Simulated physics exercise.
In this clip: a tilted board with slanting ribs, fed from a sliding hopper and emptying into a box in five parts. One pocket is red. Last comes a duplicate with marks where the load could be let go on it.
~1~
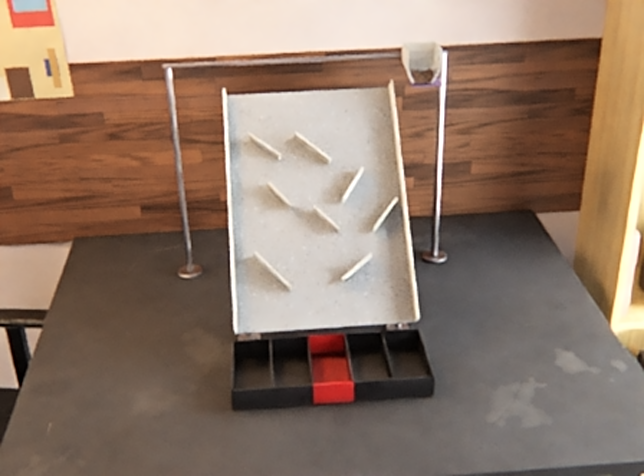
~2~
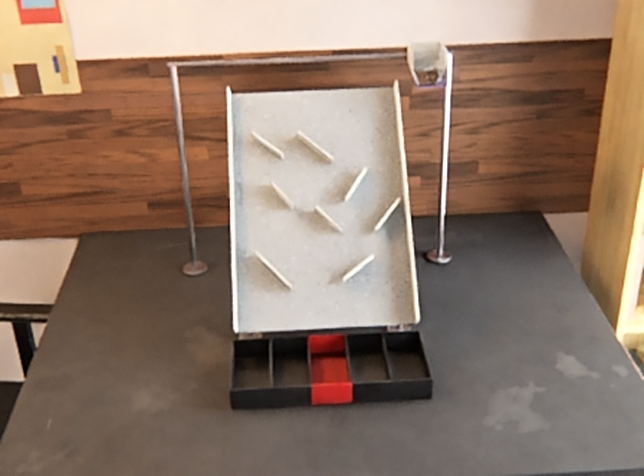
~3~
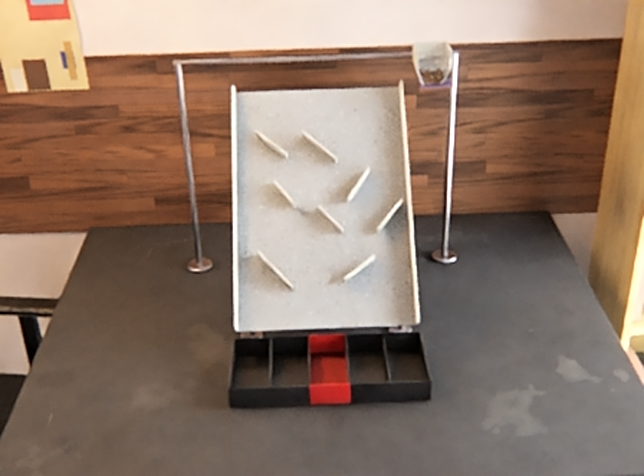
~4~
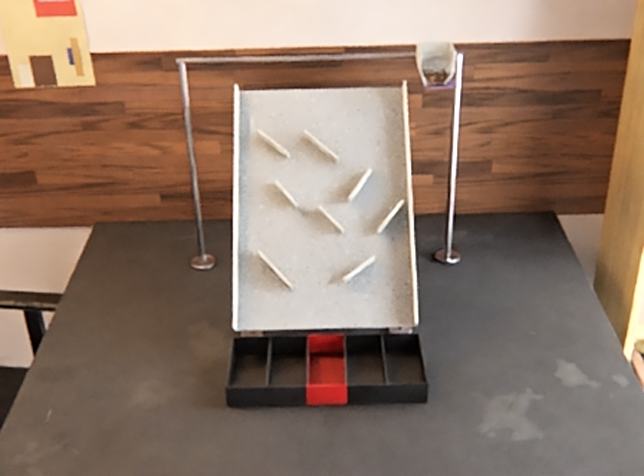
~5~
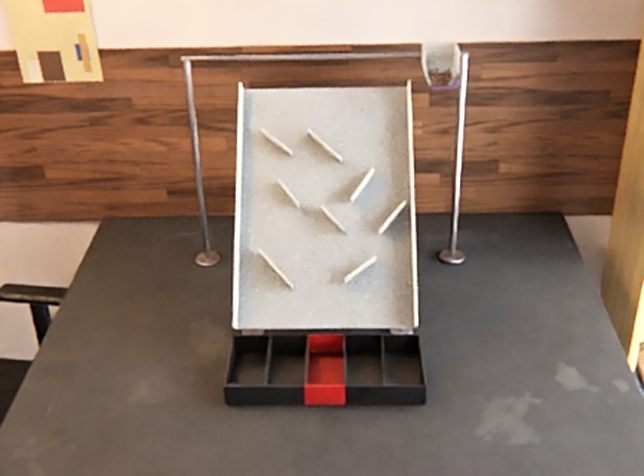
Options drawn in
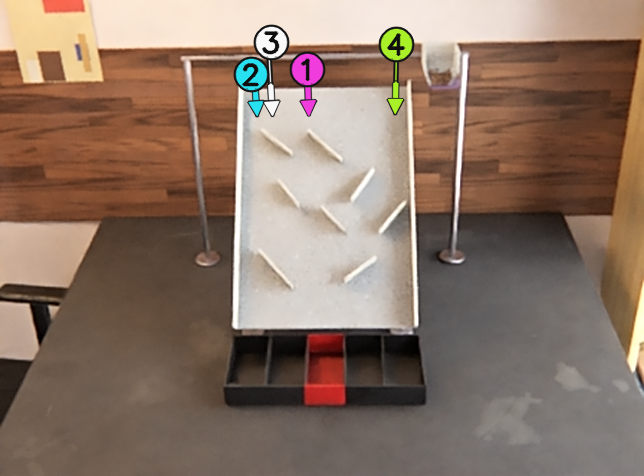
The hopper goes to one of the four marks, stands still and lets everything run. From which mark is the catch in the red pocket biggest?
Mark 1 does it best.
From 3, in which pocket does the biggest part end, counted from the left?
The third.
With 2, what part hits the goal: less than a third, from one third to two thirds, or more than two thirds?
It is less than a third.
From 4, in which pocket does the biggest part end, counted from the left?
The second.
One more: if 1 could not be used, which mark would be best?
Here it is mark 3.
On the marked copy, mark 1 meets the board at (308, 110); mark 2 meets the board at (256, 110); mark 3 meets the board at (272, 110); mark 4 meets the board at (395, 108).
With 1, most in the red pocket, about a quarter in other pockets.
With 2, about a quarter in the red pocket, about two thirds in other pockets, a small part outside the box.
With 3, about half in the red pocket, about a third in other pockets, a small part outside the box.
With 4, about a quarter in the red pocket, about two thirds in other pockets, a stray few outside the box.
